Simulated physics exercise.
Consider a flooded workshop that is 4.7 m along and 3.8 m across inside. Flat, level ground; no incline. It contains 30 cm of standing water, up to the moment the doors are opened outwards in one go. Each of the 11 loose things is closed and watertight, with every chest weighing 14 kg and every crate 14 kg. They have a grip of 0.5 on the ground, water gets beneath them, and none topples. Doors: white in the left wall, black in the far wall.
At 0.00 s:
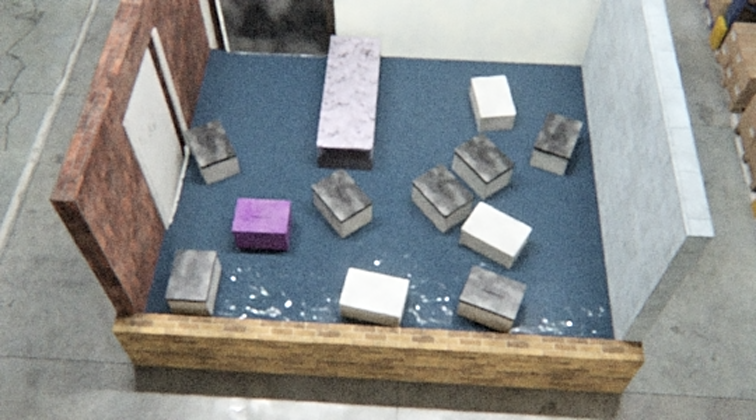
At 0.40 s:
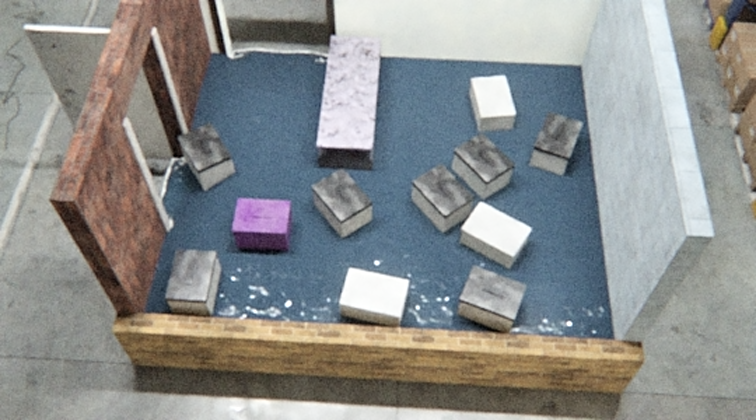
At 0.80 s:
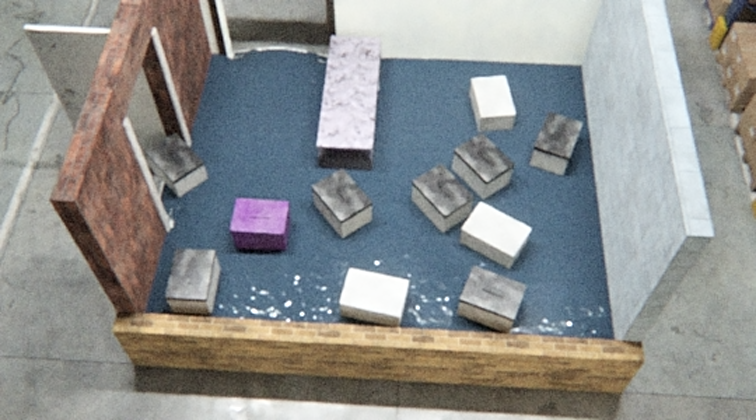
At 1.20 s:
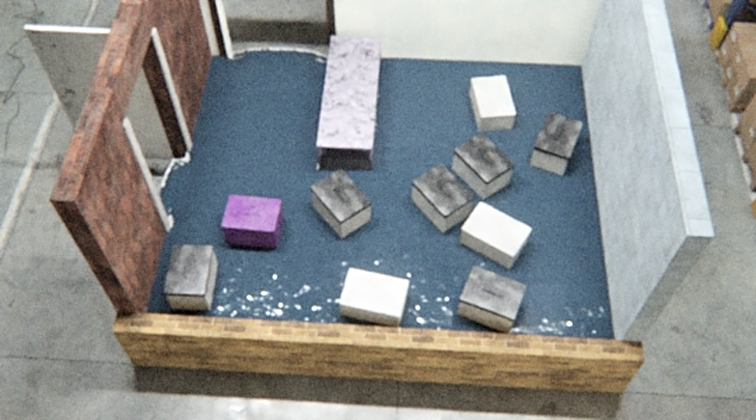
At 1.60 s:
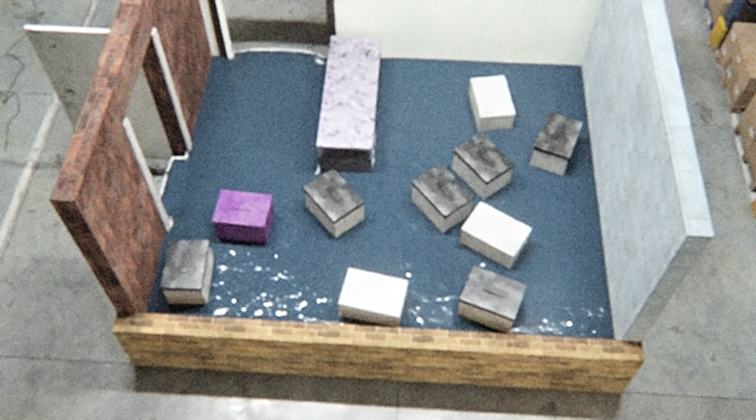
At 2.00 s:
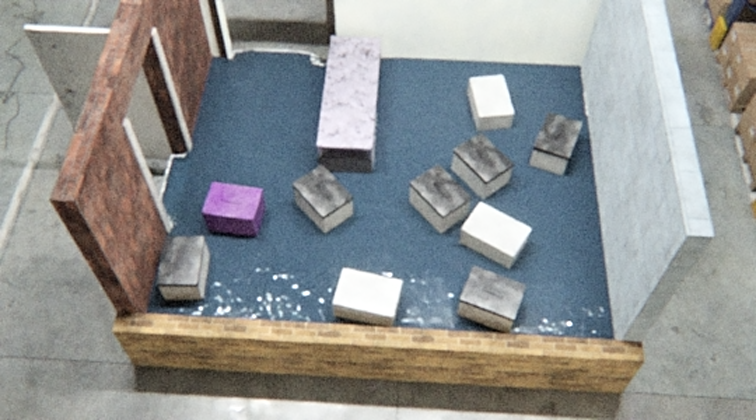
A grey block drifting out through the opened left doorway of a flooded room, then a purple block and others shifting left.
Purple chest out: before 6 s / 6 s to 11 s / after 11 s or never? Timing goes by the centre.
Before 6 s.
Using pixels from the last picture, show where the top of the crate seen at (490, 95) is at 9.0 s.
Roughly at (438, 136).
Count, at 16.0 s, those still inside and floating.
Then: 2.
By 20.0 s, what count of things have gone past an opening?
The number is 10.
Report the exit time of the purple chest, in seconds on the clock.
Estimate: Close to 3.5 s.
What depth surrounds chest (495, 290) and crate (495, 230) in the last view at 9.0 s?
Depths: Near 15 cm, then near 15 cm.
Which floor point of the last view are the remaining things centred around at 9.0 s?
The average lands around (342, 197).
After 4.0 s the purple chest has gone out (at 3.4 s); 2 of 11 are out; 9 afloat.
After 9.0 s the purple chest has gone out (at 3.4 s); 5 of 11 are out; 6 afloat.
After 16.0 s the purple chest has gone out (at 3.4 s); 9 of 11 are out; 2 afloat.
After 20.0 s the purple chest has gone out (at 3.4 s); 10 of 11 are out; 1 afloat.
